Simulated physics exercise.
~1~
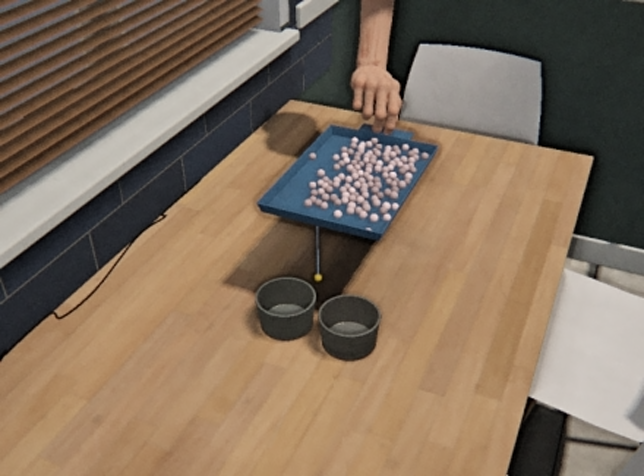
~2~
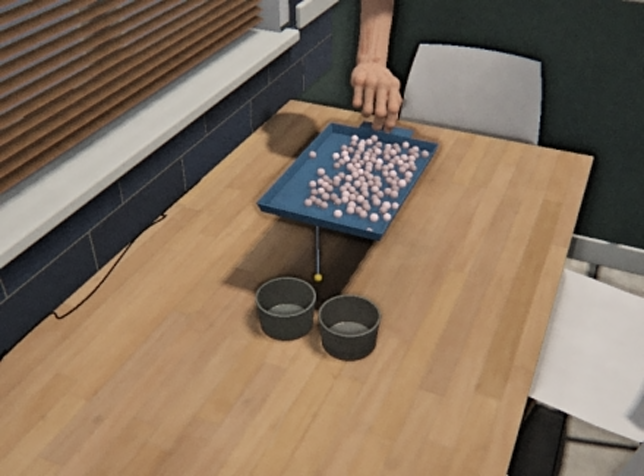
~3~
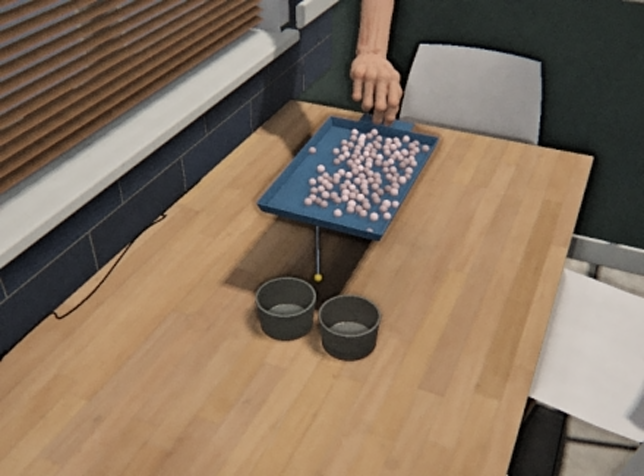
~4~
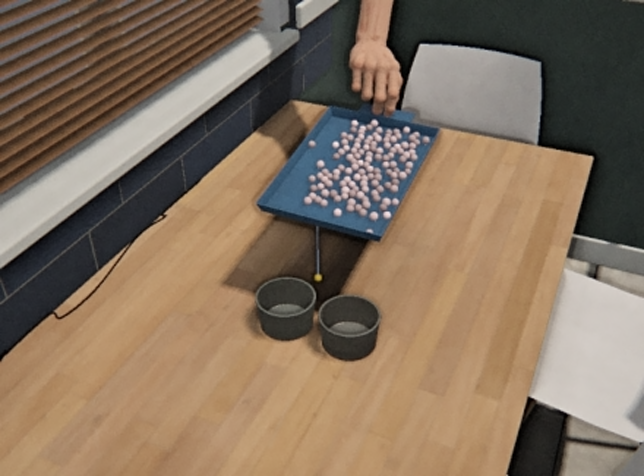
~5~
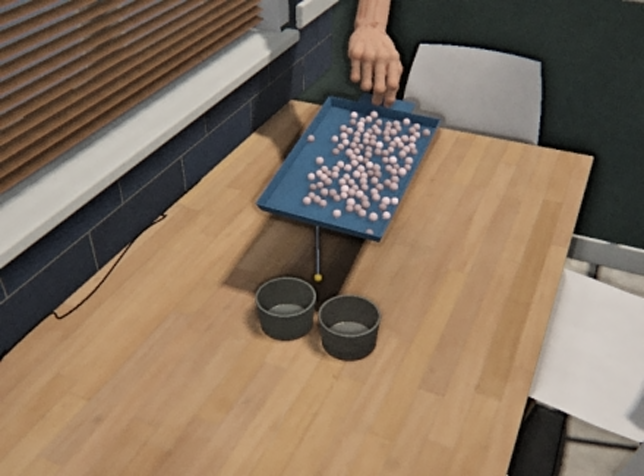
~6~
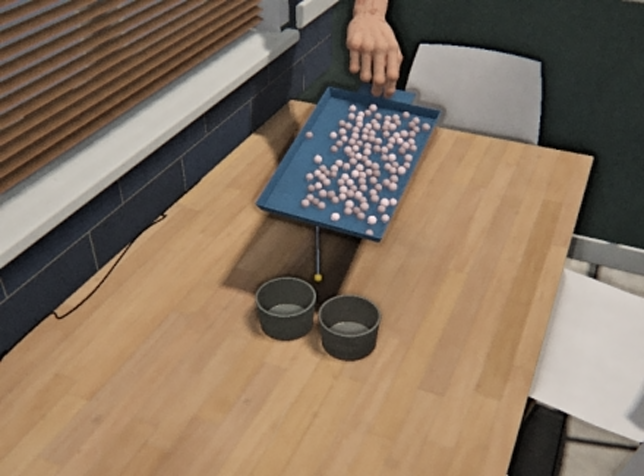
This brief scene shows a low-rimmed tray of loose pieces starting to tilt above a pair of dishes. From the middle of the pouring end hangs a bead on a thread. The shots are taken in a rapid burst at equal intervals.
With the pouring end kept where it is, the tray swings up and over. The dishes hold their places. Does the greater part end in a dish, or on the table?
Pretty clear the dishes gather most of what falls.
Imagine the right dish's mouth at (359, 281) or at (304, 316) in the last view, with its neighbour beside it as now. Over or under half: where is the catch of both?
Result, first setup: The minor share; second setup: The minor share.
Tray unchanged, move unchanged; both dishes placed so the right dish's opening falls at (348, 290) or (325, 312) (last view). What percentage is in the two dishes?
Trial 1 around 0 percent, trial 2 around 60 percent.
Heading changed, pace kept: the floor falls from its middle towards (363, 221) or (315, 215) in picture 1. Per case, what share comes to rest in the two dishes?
Case one near 60 %; case two near 60 %.
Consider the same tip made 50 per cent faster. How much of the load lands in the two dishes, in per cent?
About 60 in a hundred.
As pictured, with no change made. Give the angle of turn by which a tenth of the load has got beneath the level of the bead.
Tilt: Around 60 degrees.
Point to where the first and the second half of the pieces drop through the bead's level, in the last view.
The opening part goes through (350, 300); what follows goes through (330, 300).
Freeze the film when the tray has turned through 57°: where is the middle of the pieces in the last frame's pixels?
About (336, 223).
Just after the last frame, tray tipped steeply; the larger part on the tray; about a tenth in the right dish; just a few in the left dish; just a few outside both; about a tenth in the air.
A moment on, tray tipped right over; about a tenth on the tray; roughly half in the right dish; about a tenth in the left dish; about a tenth outside both; about a tenth in the air.
Further on, tray tipped past a quarter turn; roughly half in the right dish; roughly a quarter in the left dish; roughly a quarter outside both.
When it is over, tray tipped past a quarter turn; roughly half in the right dish; roughly a quarter in the left dish; roughly a quarter outside both.
